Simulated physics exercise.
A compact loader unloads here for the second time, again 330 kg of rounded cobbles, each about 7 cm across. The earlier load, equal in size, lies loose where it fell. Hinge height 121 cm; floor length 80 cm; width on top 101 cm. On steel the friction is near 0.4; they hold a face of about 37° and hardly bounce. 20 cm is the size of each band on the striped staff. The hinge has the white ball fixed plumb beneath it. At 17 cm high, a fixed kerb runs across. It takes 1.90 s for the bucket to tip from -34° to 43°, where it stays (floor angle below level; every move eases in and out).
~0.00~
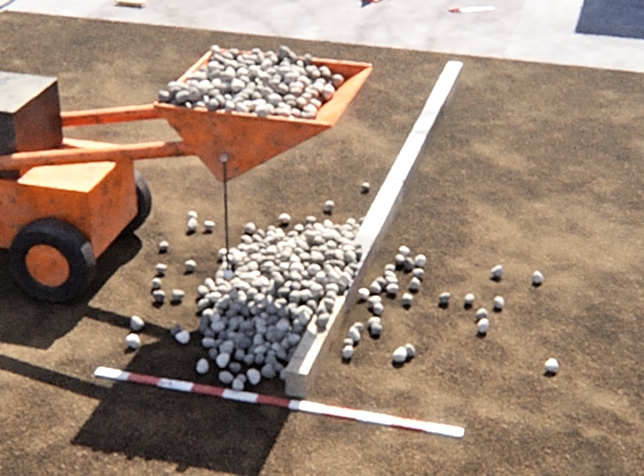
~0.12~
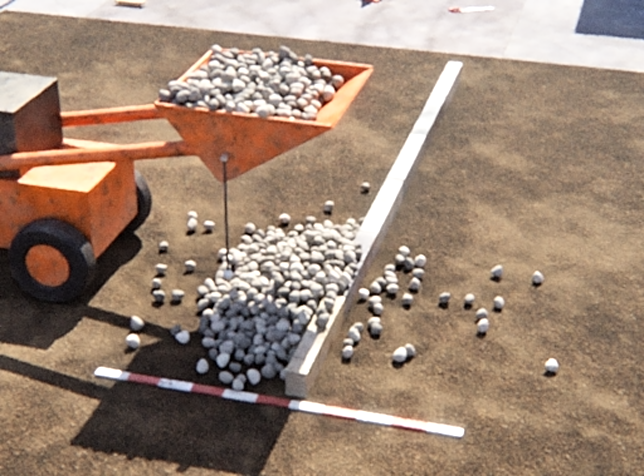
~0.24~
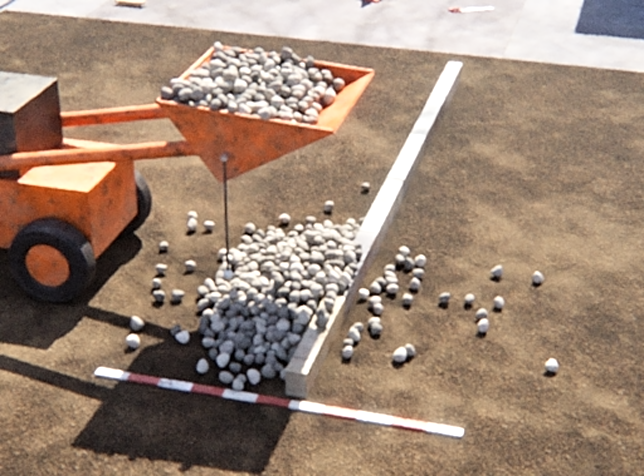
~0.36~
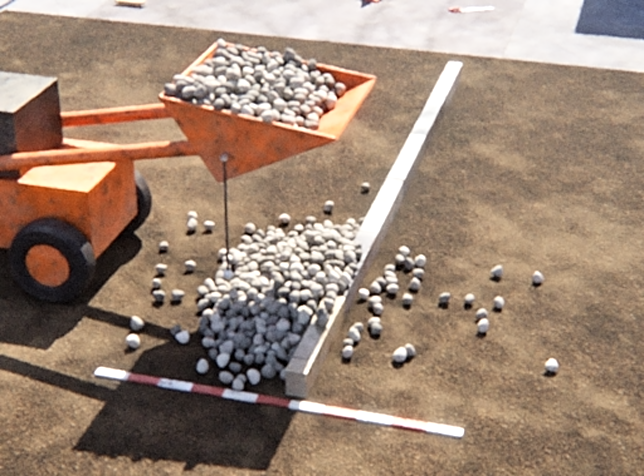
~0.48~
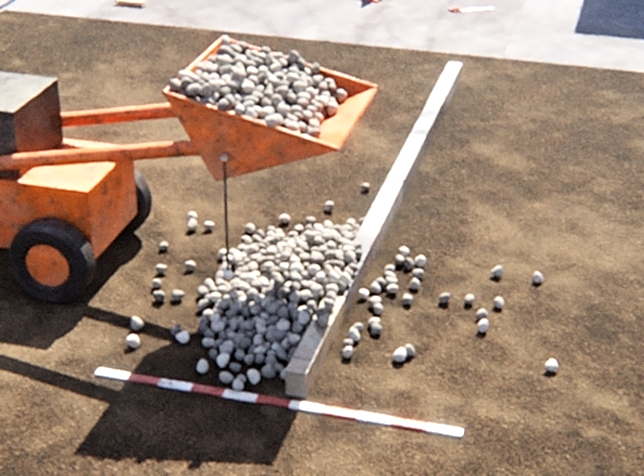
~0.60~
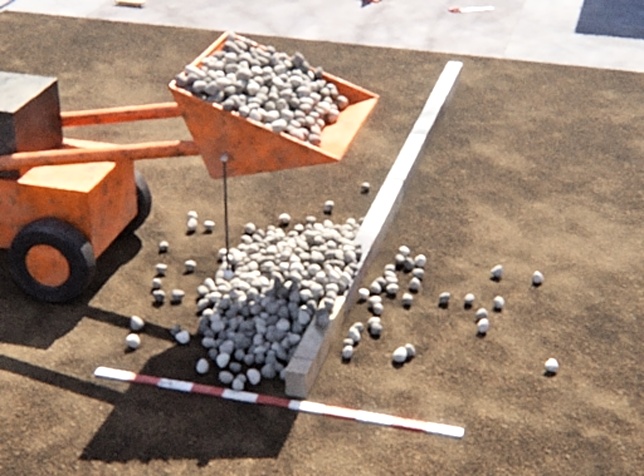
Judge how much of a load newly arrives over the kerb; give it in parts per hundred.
Close to 96 in every hundred.
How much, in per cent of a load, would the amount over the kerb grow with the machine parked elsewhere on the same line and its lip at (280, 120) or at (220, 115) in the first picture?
First place: Roughly 50 %; second place: Roughly 0 %.
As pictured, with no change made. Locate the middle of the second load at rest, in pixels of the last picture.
Roughly at pixel (412, 301).
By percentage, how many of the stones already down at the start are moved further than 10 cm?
5 per cent.
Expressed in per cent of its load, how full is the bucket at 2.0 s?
Held: Around 15 % of the load.
After 1.4 s the floor is at 31°; in per cent of one load, 89 in the bucket, 102 on this side of the kerb, 9 over the kerb; the foremost stones are at (495, 306).
After 2.0 s the floor is at 43°; in per cent of one load, 13 in the bucket, 114 on this side of the kerb, 74 over the kerb; the foremost stones are at (503, 311).
After 2.3 s the floor is at 43°; in per cent of one load, 0 in the bucket, 102 on this side of the kerb, 98 over the kerb; the foremost stones are at (550, 309).
After 4.8 s the floor is at 43°; in per cent of one load, 0 in the bucket, 99 on this side of the kerb, 101 over the kerb; the foremost stones are at (602, 340). Net gain over the kerb, 96.
